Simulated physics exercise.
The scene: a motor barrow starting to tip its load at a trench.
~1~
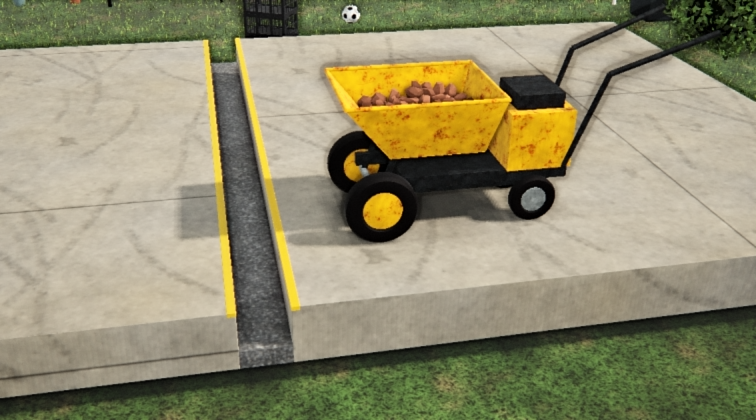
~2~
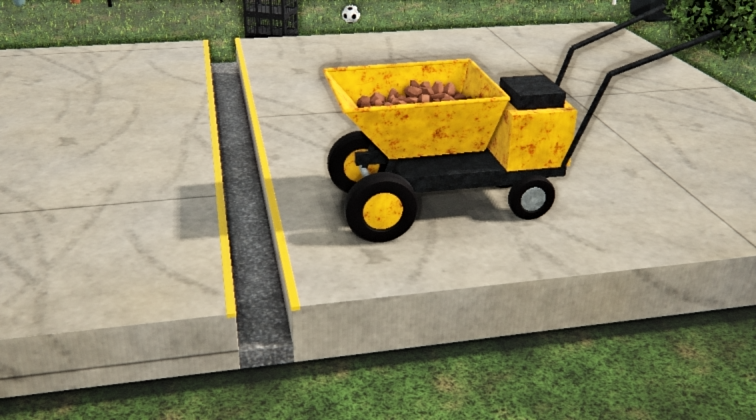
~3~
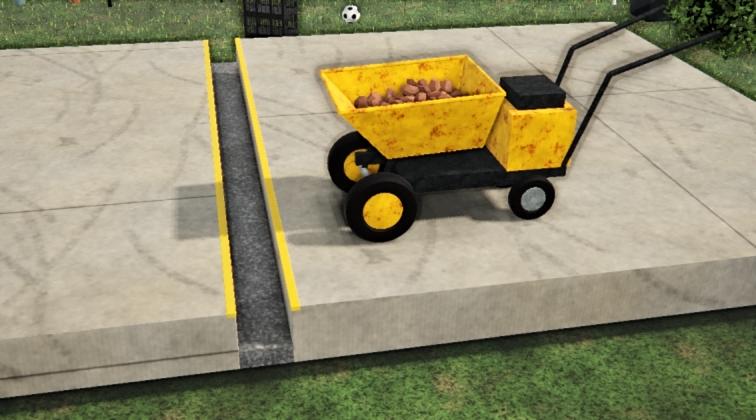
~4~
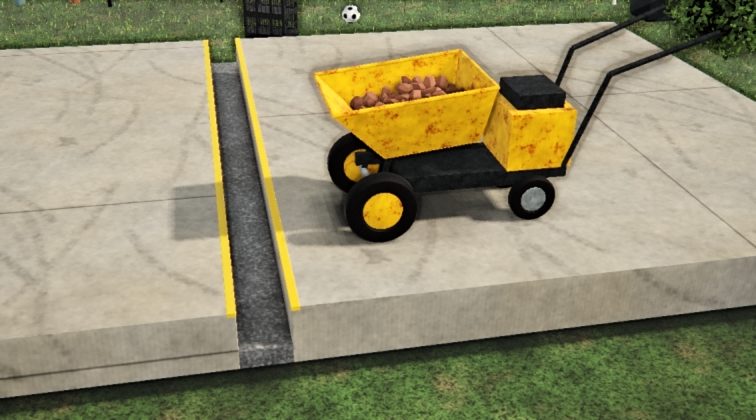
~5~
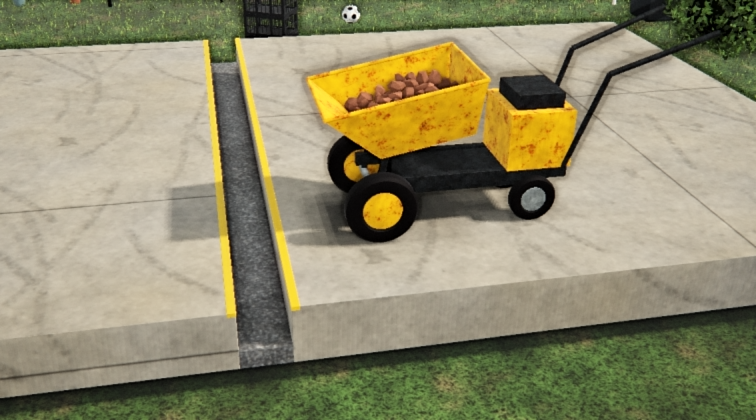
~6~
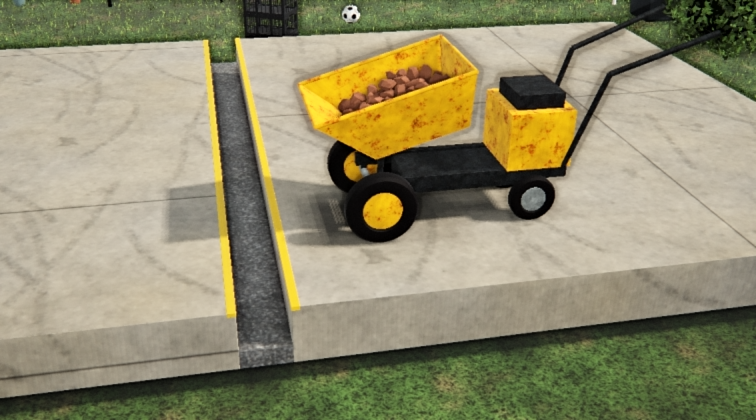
A yellow motor barrow's skip, loaded with brown rubble, tilting gradually forward to the left beside a narrow yellow-edged trench.
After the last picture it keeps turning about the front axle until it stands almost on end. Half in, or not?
The trench takes the larger part.
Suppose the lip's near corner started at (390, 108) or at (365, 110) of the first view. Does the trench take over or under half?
One: Above a half. Two: Over half.
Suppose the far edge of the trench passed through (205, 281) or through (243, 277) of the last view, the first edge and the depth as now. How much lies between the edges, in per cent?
Roughly 100 per cent, and 60 per cent.
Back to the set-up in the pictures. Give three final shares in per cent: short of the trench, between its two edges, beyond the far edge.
Short near 0; between near 85; beyond near 15.
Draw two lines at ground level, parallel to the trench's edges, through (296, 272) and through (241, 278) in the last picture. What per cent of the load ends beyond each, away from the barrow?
The first gives 100 %, the second 30 %.
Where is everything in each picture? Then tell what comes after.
Lip of the skip near (346, 111), level; top of the load near (425, 104), lumps of rubble; first edge of the trench near (288, 272); far edge near (228, 278), the trench under half as wide as the skip, and about as deep as wide, in the first picture.
Lip of the skip near (345, 111), level; top of the load near (436, 106), in the second picture.
Lip of the skip near (341, 113), tipped barely; top of the load near (433, 104), in the third picture.
Lip of the skip near (334, 116), tipped a little; top of the load near (441, 105), in the fourth picture.
Lip of the skip near (325, 121), tipped a little; top of the load near (436, 94), in the fifth picture.
Lip of the skip near (316, 127), tipped clearly; top of the load near (417, 84); first edge of the trench near (288, 272); far edge near (228, 278), in the sixth picture.
Shortly afterwards, skip tipped steeply; the whole lot in the skip.
Next, skip tipped right over; the bulk in the skip; a little in or heaped over the trench; only a few beyond it; only a few falling.
Some moments later, skip tipped right over; a little in the skip; the bulk in or heaped over the trench; a little beyond it.
In the end, skip tipped right over; the bulk in or heaped over the trench; a little beyond it.
